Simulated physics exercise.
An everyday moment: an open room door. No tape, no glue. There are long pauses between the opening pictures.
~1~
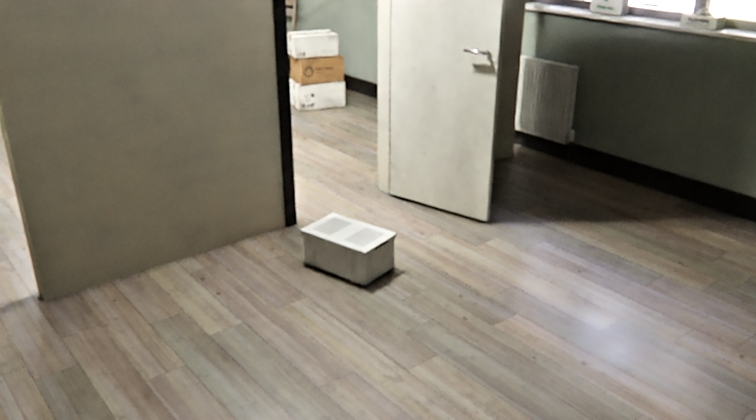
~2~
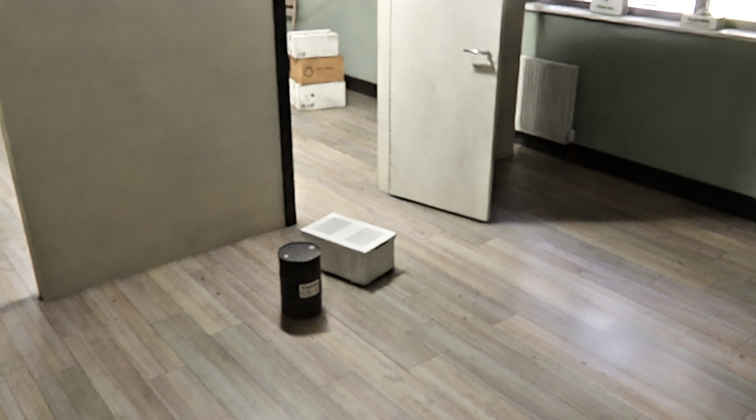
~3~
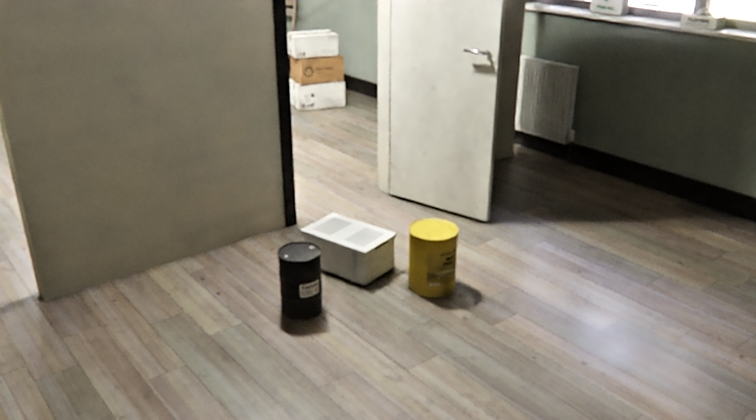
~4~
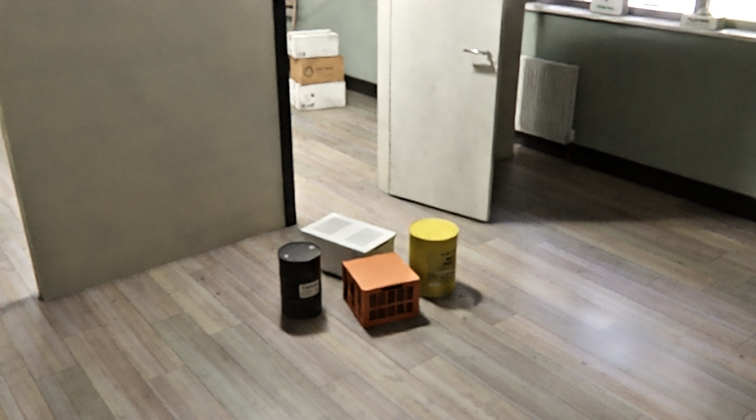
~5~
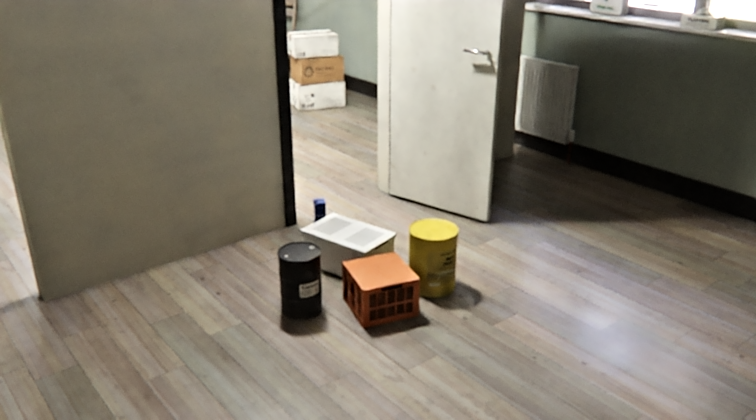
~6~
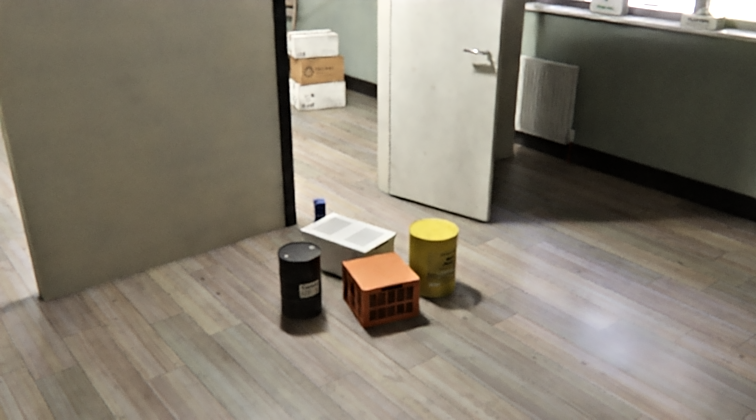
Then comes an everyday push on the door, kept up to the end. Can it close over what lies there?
Outcome: The door shuts.
Then, 1.00 s after the last picture, door 76° open.
Then, 1.80 s after the last picture, door 41° open.
Then, 2.50 s after the last picture, door 9° open; blue carton slid a little near (316, 218).
At rest, door 0° open; all 5 in place. Seen from the same camera at the end, blue carton near (315, 218).
